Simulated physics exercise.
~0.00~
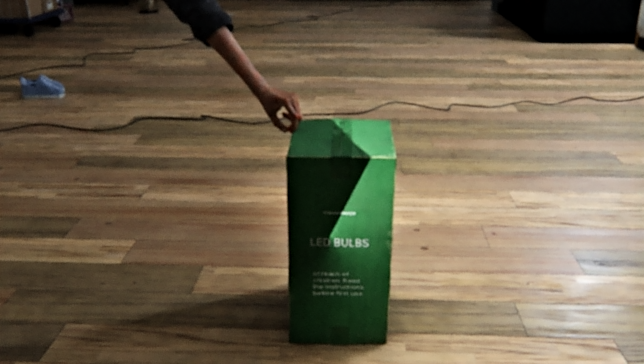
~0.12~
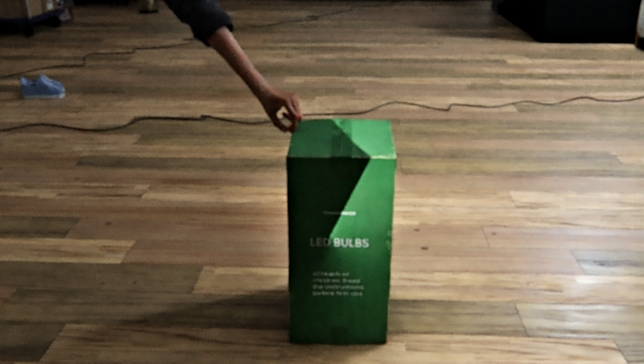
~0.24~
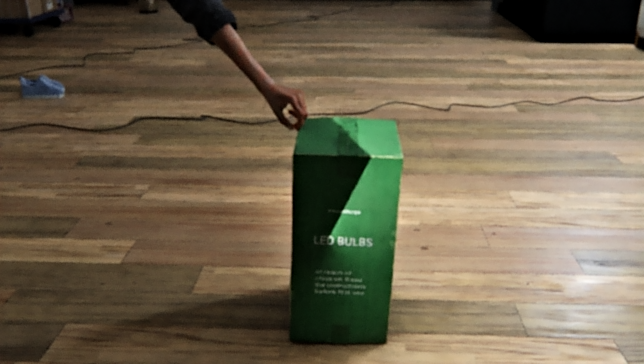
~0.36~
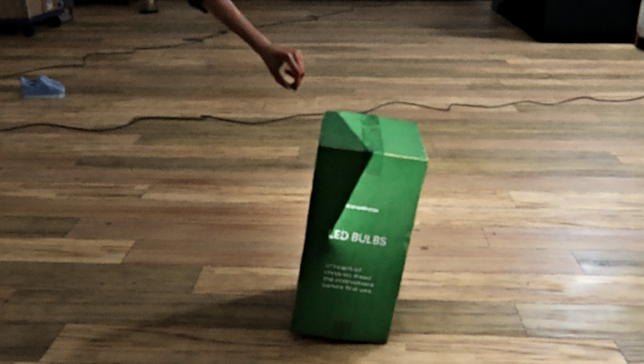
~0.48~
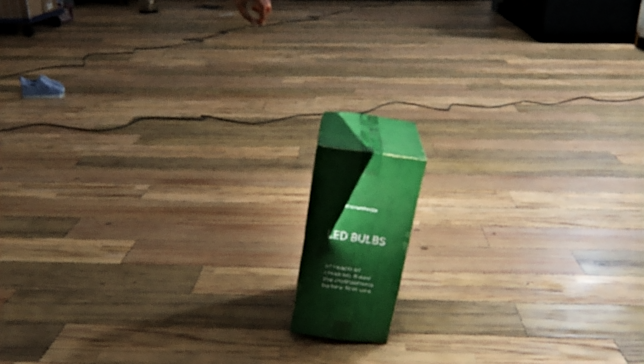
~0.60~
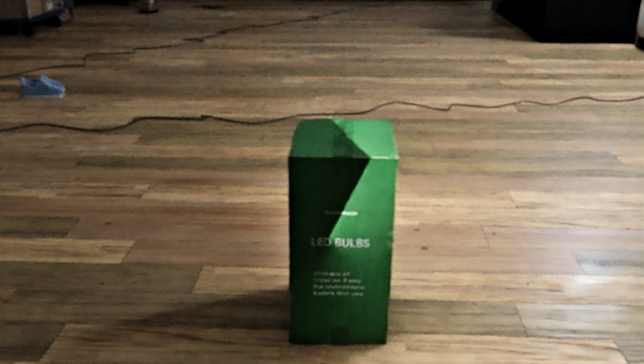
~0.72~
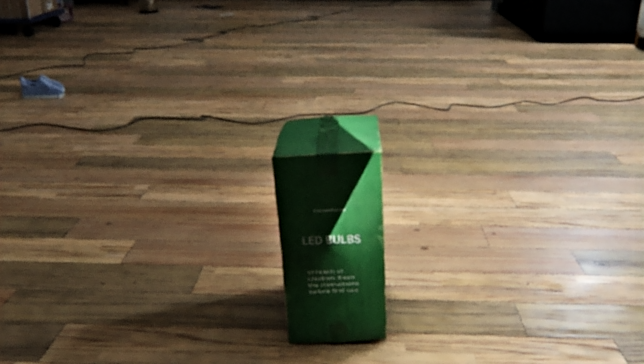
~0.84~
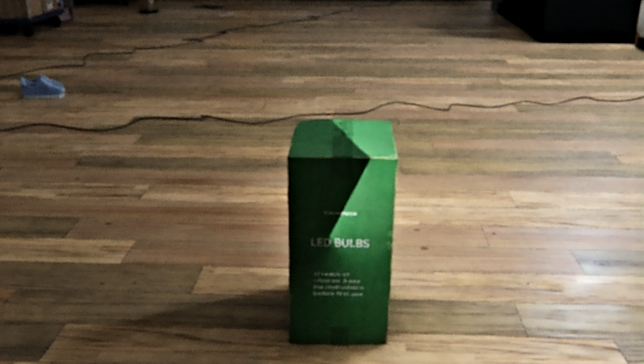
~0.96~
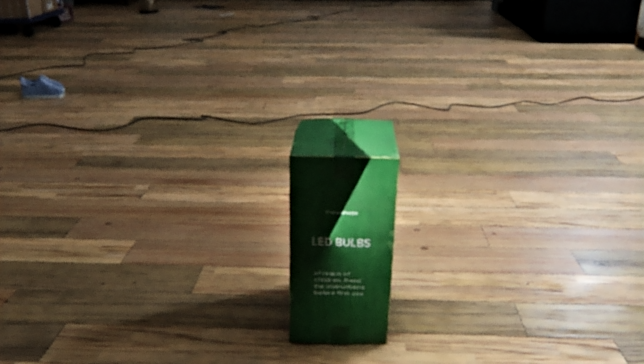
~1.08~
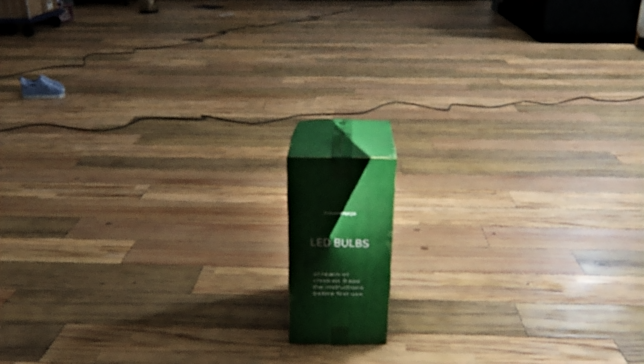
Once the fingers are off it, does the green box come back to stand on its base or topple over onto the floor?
It comes back to stand on its base. After leaning right it swings back, rocks slightly left and settles upright.
